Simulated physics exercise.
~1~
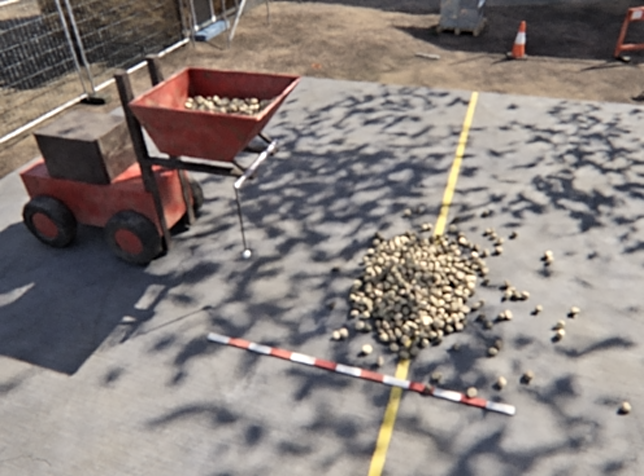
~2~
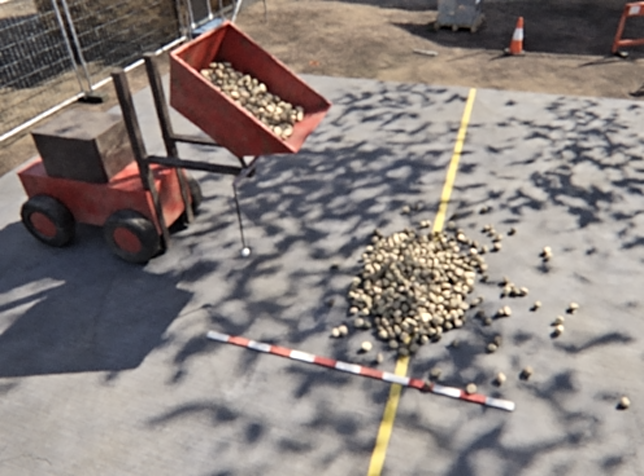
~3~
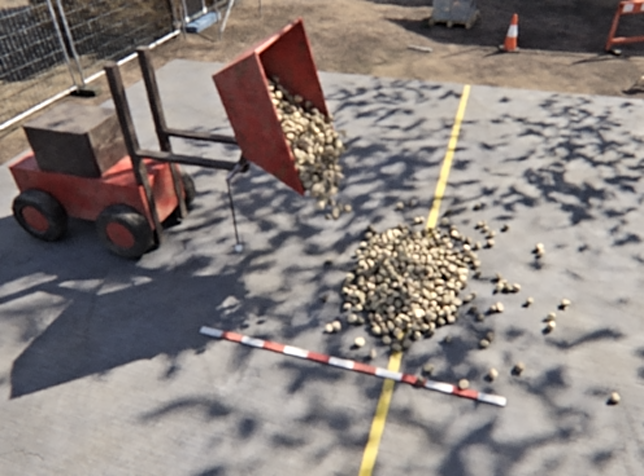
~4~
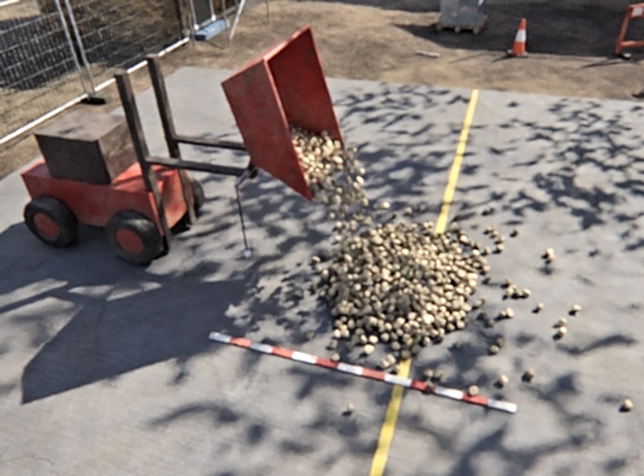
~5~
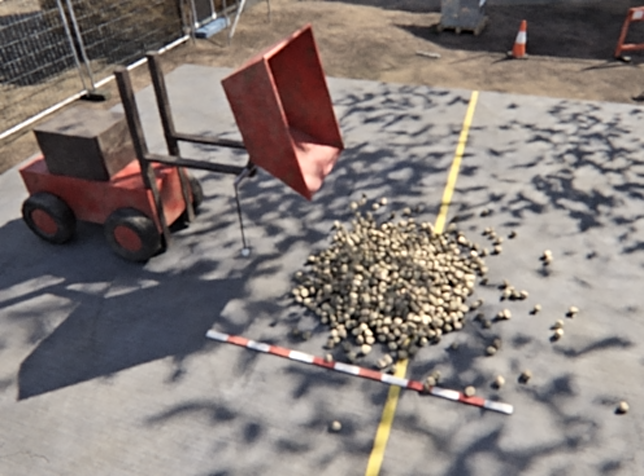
A red skip on a small fork truck tipped steeply to the right and poured its pale stones onto the near left side of a pile lying across a yellow line, until the skip hung empty and the heap had spread wider, mostly left of the line.
